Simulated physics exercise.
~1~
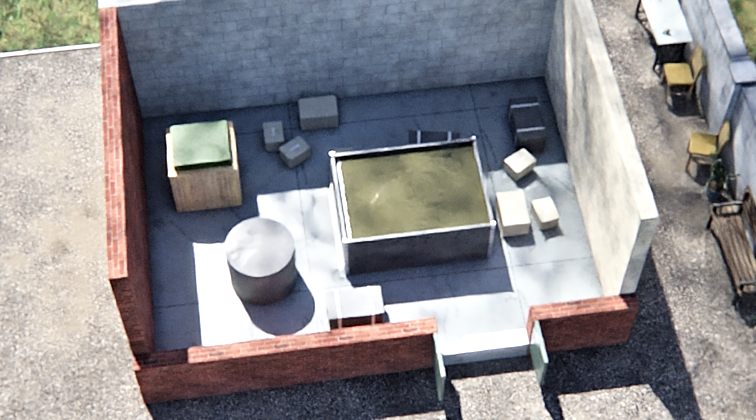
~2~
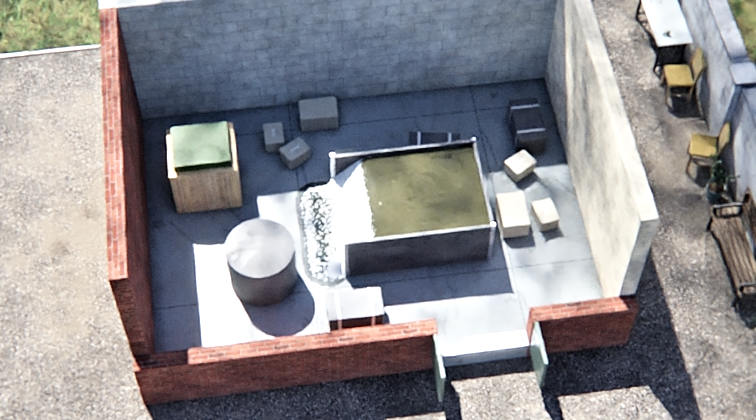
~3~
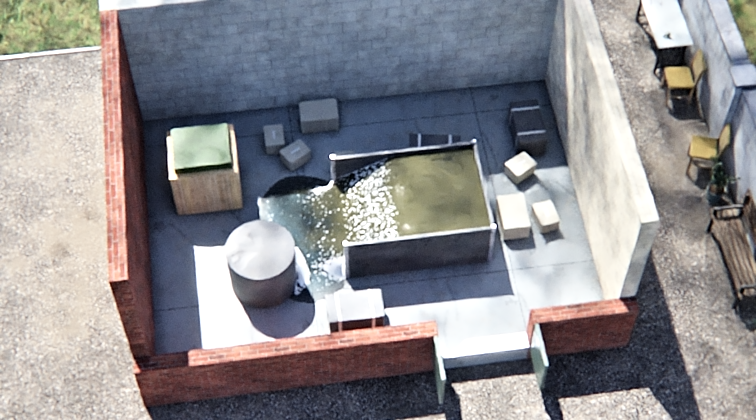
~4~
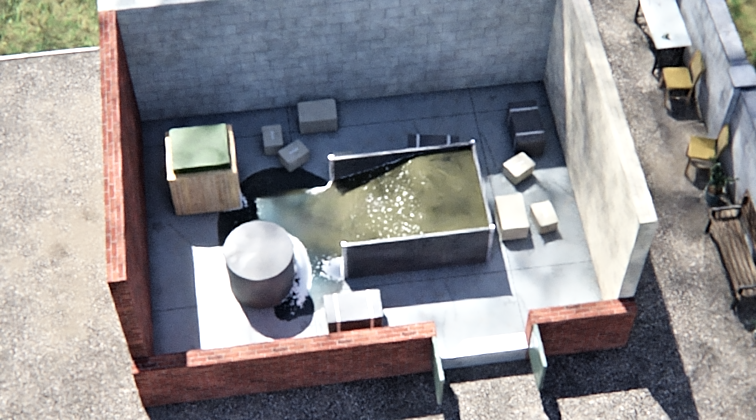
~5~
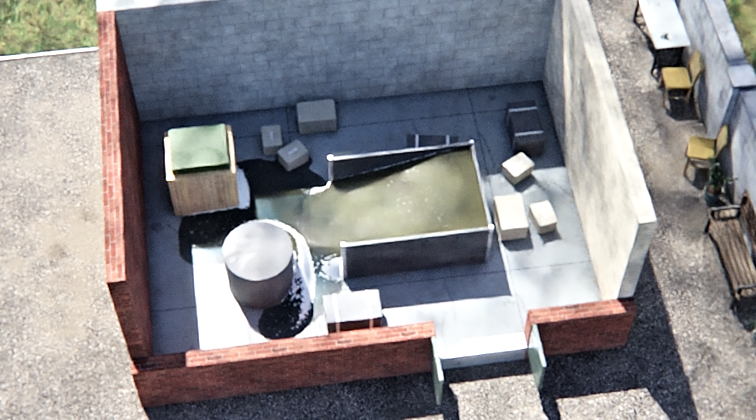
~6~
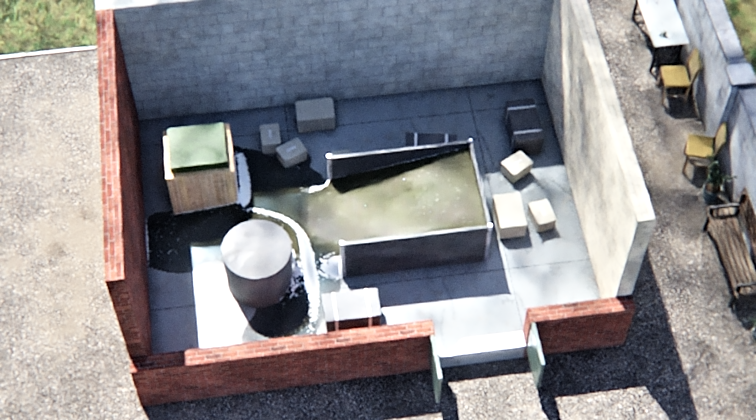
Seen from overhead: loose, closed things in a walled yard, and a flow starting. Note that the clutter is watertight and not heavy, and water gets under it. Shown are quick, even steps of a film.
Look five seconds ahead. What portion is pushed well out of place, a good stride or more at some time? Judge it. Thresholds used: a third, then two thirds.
My call: A third to two thirds.
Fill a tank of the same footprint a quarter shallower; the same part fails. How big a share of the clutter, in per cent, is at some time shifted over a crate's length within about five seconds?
Around 40 in a hundred.
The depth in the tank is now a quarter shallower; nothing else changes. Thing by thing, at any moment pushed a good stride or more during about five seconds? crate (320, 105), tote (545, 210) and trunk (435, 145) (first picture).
The first reached the mark, the second stopped before it, the third stopped before it.
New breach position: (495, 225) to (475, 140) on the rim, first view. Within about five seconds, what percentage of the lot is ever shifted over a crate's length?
I'd put it around 90 percent.
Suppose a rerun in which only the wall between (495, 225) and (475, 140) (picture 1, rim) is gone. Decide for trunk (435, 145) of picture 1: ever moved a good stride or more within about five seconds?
Recorded result: Full stretch not covered.
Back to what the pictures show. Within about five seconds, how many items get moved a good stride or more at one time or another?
The total is 6.
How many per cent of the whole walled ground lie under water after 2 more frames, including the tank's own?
My estimate is about 35 per cent.
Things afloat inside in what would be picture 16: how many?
1.
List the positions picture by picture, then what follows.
In the first frame, a tote at (294, 148), on the bottom; a crate at (318, 107) rests on the ground; 0 of 10 have shifted.
In the second frame, a tote at (295, 149) rests on the ground; a crate at (318, 108), on the bottom; 0 of 10 have shifted.
In the third frame, a tote at (295, 151) rests on the ground; a crate at (318, 110), on the bottom; 0 of 10 have shifted.
In the fourth frame, a tote at (294, 151), on the bottom; a crate at (317, 110) rests on the ground; 0 of 10 have shifted.
In the fifth frame, a tote at (293, 151), on the bottom; a crate at (316, 111) rests on the ground; 0 of 10 have shifted.
In the sixth frame, a tote at (291, 149), on the bottom; a crate at (315, 109), on the bottom; 0 of 10 have shifted.
A moment on, 0 of 10 are well off their spots; 0 afloat.
Next, 2 of 10 are well off their spots; 1 afloat.
Later, 3 of 10 are well off their spots; 2 afloat.
In the end, 6 of 10 are well off their spots, and 6 have been at some point; 7 afloat.
